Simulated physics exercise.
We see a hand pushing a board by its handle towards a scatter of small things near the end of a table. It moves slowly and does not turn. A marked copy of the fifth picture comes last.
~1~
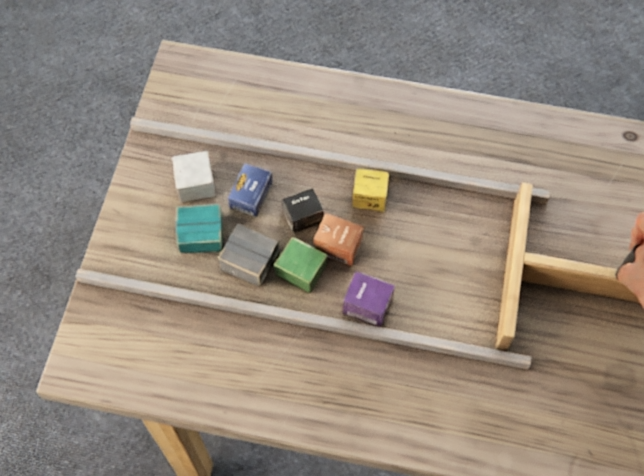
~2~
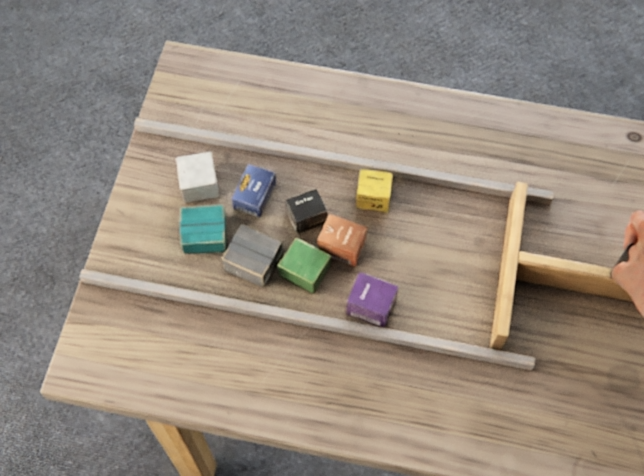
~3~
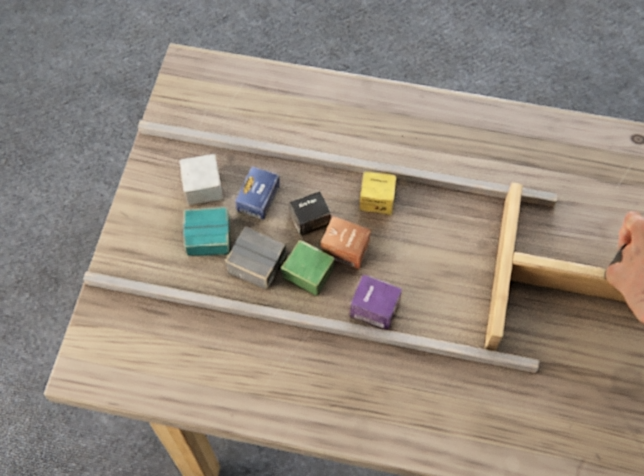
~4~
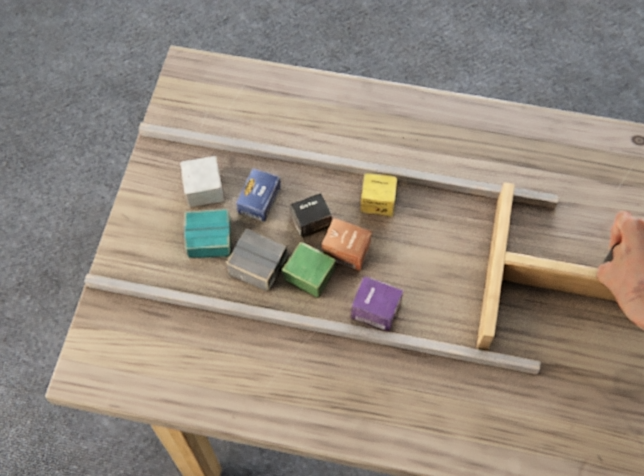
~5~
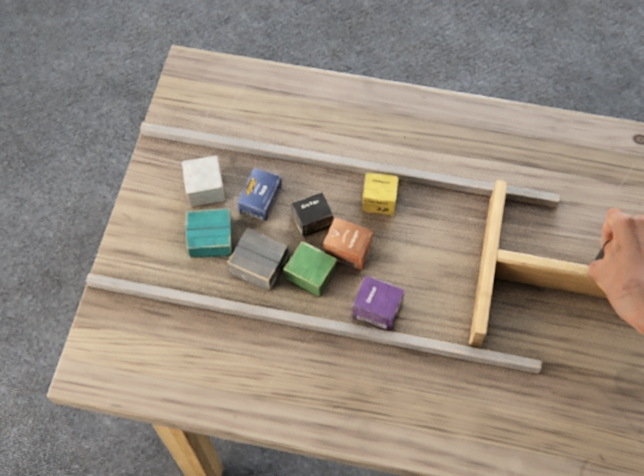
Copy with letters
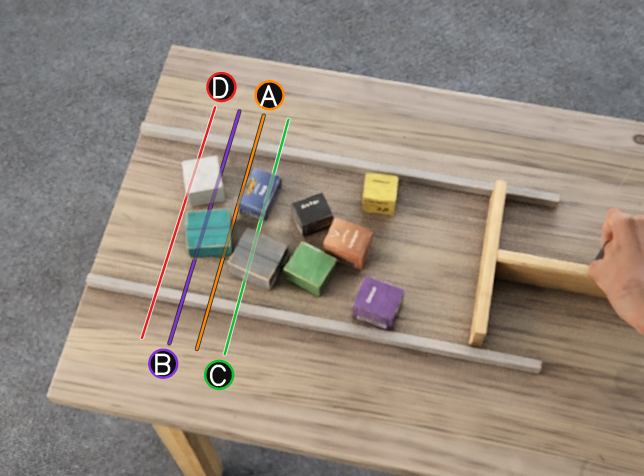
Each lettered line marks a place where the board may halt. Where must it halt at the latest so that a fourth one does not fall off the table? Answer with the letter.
D.
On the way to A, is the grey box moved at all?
By then, yes.
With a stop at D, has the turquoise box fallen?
Yes.
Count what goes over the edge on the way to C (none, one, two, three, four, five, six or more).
By then, none.
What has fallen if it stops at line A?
It is the turquoise box.
On the copy, A at (233, 225); B at (207, 220); C at (259, 230); D at (181, 215).
On D. First, board (378, 233); purple packet (337, 298); yellow packet (365, 191).
Then, board (267, 213); turquoise box (135, 198); white block (174, 160).
Finally, board (180, 197); white block over the edge; grey box over the edge; three fallen.
By contrast, A is within the limit but short; B is within the limit but short; C is within the limit but short.
